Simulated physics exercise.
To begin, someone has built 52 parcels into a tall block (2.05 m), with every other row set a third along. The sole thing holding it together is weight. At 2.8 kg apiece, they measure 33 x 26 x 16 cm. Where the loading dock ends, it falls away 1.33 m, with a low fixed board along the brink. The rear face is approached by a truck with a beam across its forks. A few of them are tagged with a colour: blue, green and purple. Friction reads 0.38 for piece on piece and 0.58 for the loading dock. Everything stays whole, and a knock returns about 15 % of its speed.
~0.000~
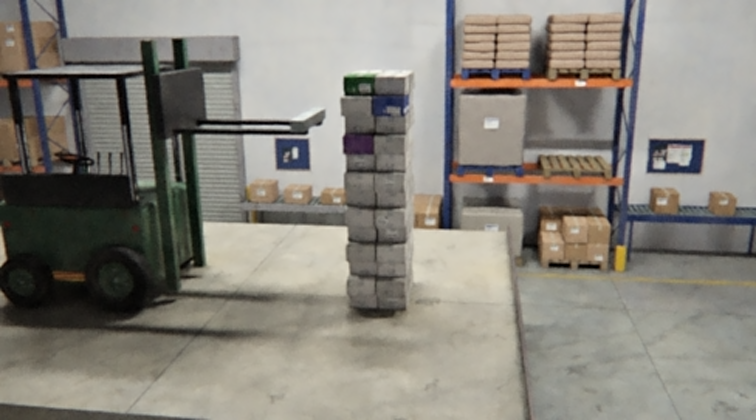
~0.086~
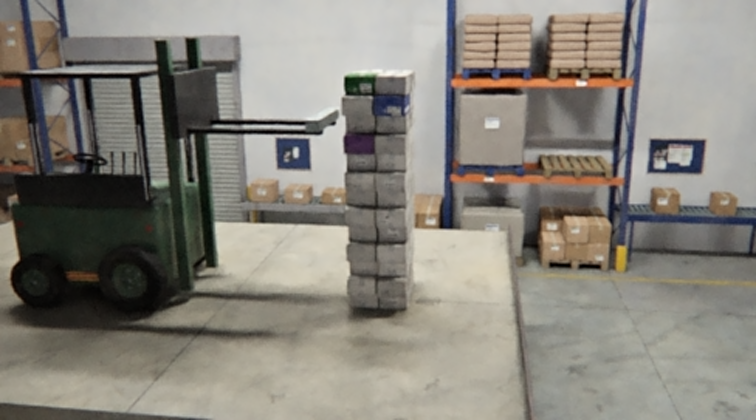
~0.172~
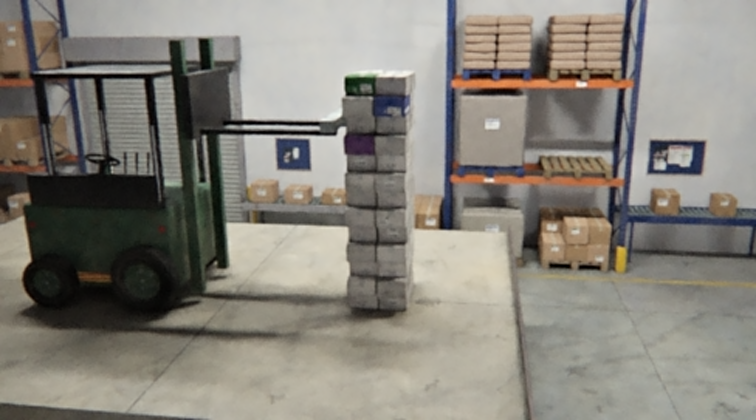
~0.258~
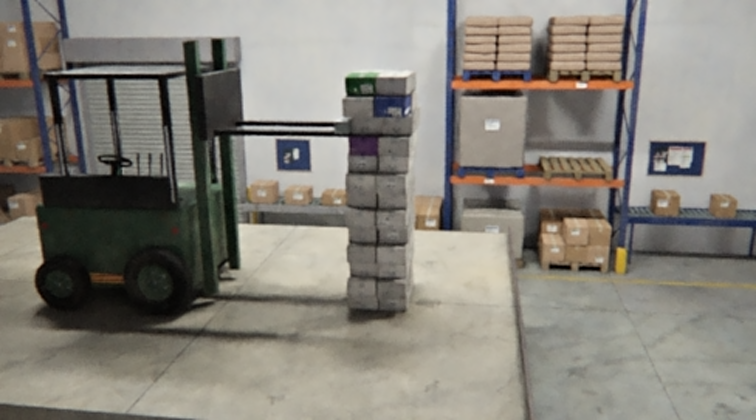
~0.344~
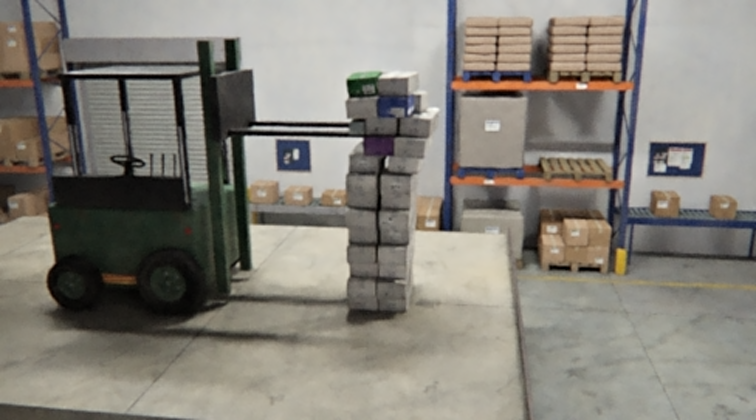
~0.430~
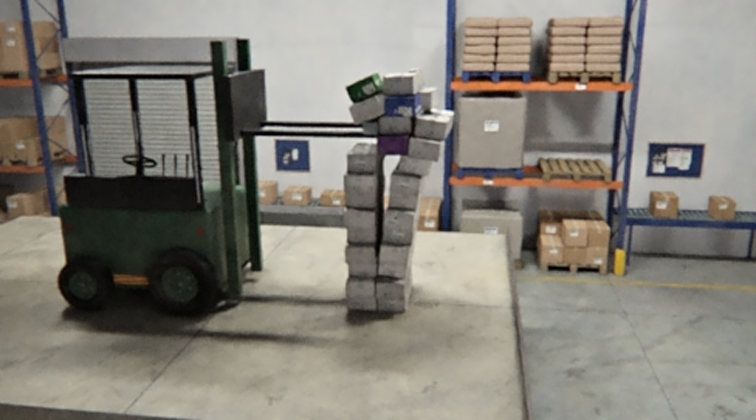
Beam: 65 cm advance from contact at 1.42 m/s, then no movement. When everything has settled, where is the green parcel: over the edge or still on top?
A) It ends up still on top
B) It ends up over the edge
(A) It ends up still on top.
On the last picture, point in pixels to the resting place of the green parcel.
Near (377, 129).
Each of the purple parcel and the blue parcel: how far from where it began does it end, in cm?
For purple it's roughly 385 cm, and for blue it's roughly 365 cm.
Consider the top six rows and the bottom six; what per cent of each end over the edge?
I'd put the top at 60 per cent and the bottom at 0 per cent.
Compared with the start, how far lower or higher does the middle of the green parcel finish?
40 centimetres lower, roughly.
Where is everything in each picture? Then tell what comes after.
In the first frame (pixels give the middle of a visible side), beam (298, 126) 31 cm from the stack; green parcel (358, 86); blue parcel (389, 107); purple parcel (357, 146); none has stirred.
Beam (313, 126) 19 cm from the stack; green parcel (359, 86), in the second frame.
Beam (328, 127) 7 cm from the stack; green parcel (359, 86), in the third frame.
Beam (343, 128) 54 mm in; green parcel (360, 86) 15 mm from its place; purple parcel (363, 147) 45 mm from its place; movement in 14 of them, in the fourth frame.
Beam (357, 128) 18 cm in; green parcel (362, 88) 7° from how it stood; purple parcel (378, 147) 17 cm from its place; movement in 27 of them, in the fifth frame.
Beam (371, 129) 30 cm in; green parcel (362, 90) 23° from how it stood; purple parcel (392, 146) 29 cm from its place; blue parcel (400, 108) 10 cm from its place; movement in 31 of them, in the sixth frame.
After 0.76 s, none of the 52 parcels over the edge, 31 disturbed; green parcel on its side; purple parcel 22° from how it stood, 14 cm lower.
After 1.38 s, 10 of the 52 parcels over the edge; green parcel on its side; purple parcel upside down.
In the end (3.1 s), 15 of the 52 parcels over the edge; green parcel on its side; blue parcel 3.07 m lower; purple parcel 2.75 m lower. From the last view, middles, green parcel near (377, 129).
